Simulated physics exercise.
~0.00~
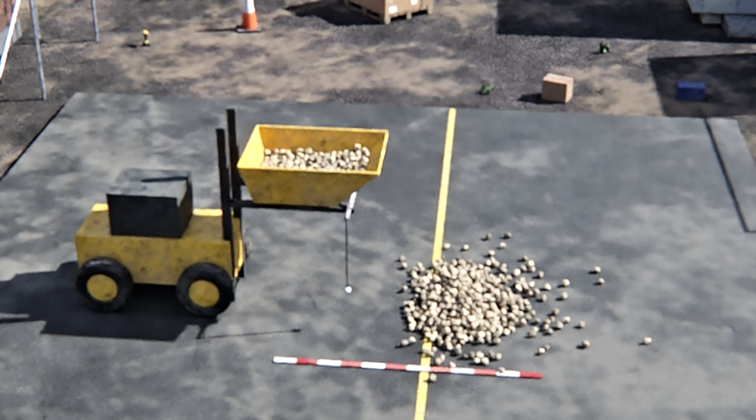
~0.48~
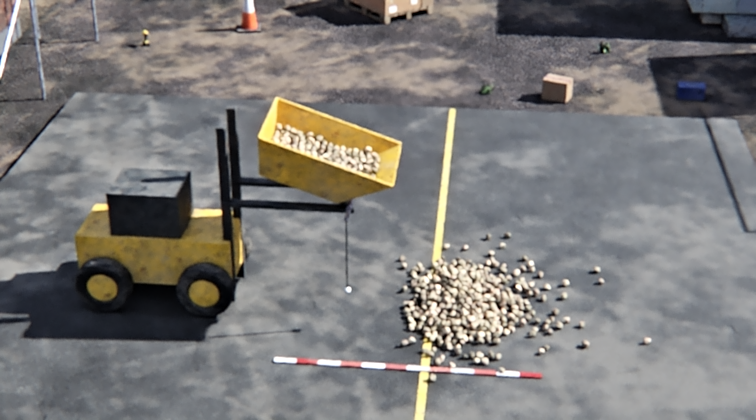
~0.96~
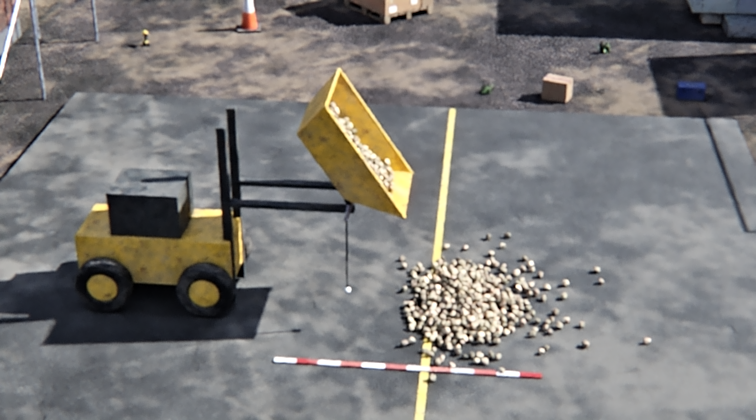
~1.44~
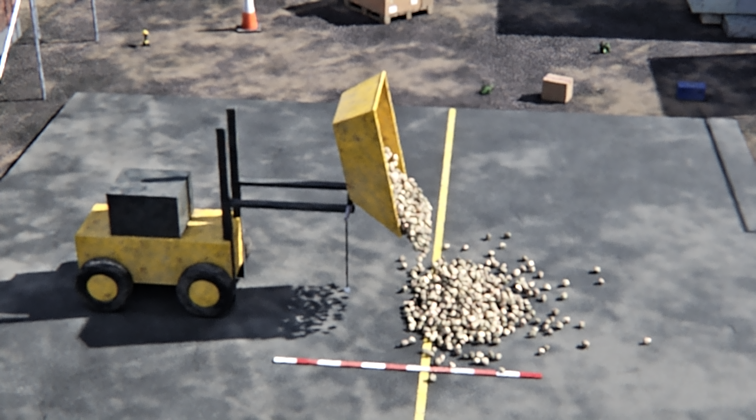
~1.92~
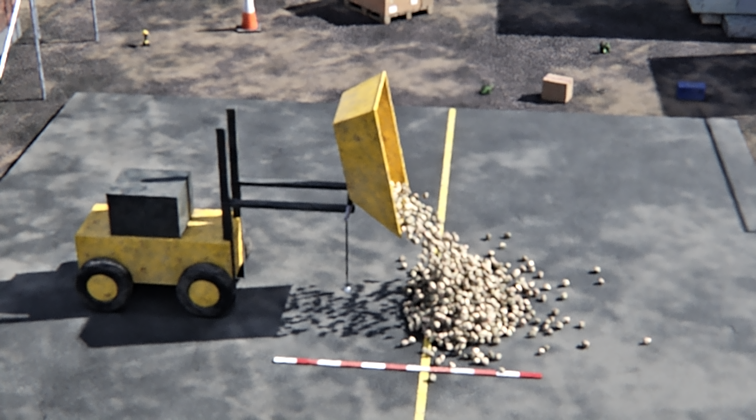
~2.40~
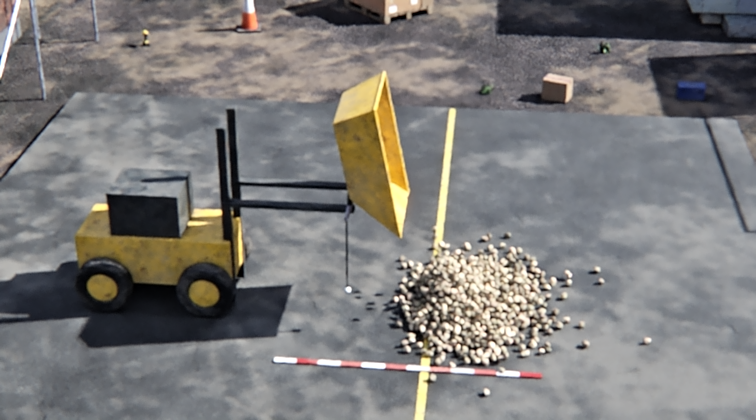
A yellow skip held up by a forklift tipped steeply to the right, and its pale stones slid out onto the loose pile below, until the skip hung empty and still above a fuller heap lying mostly beyond the yellow line.
